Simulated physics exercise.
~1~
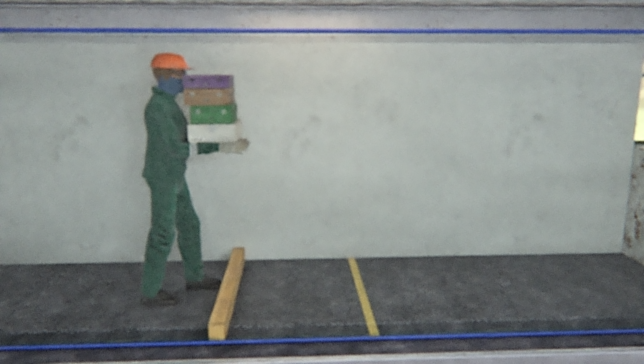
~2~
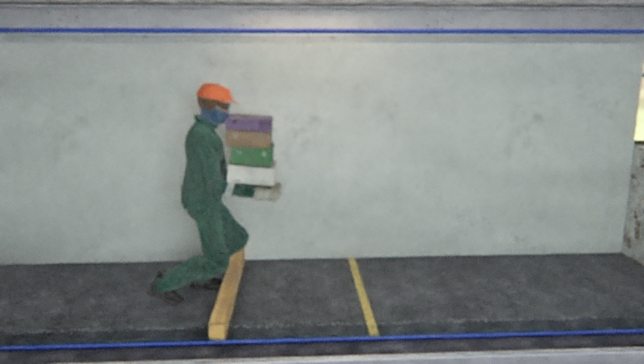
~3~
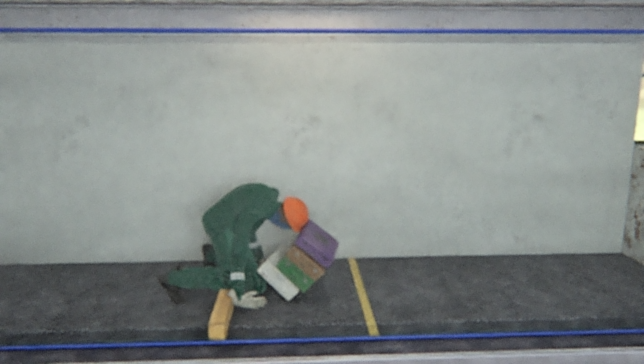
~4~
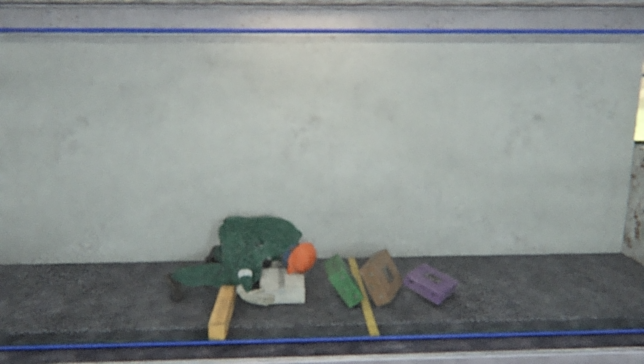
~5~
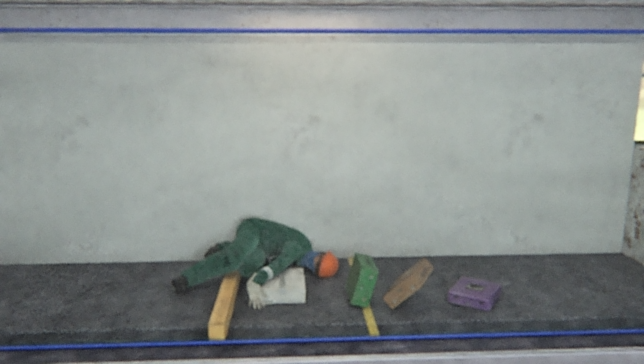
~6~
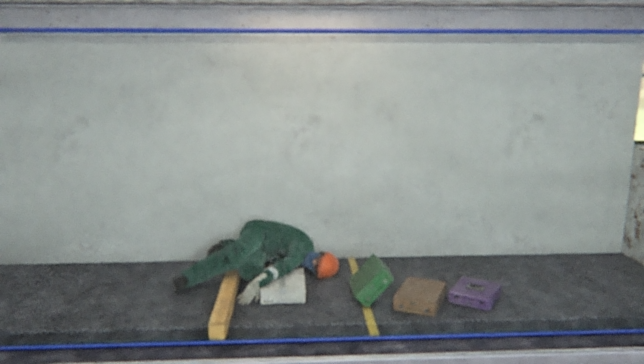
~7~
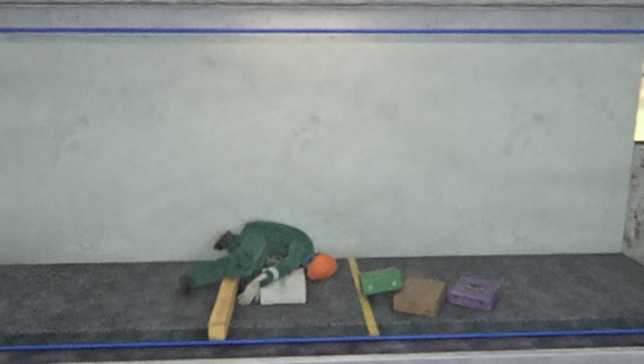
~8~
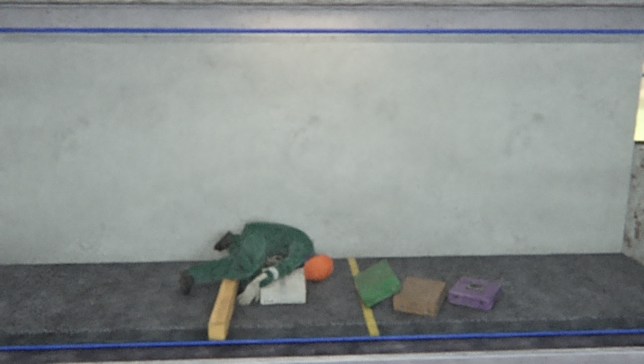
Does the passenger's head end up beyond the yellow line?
No, the passenger's head comes to rest short of the yellow line, on its left side.
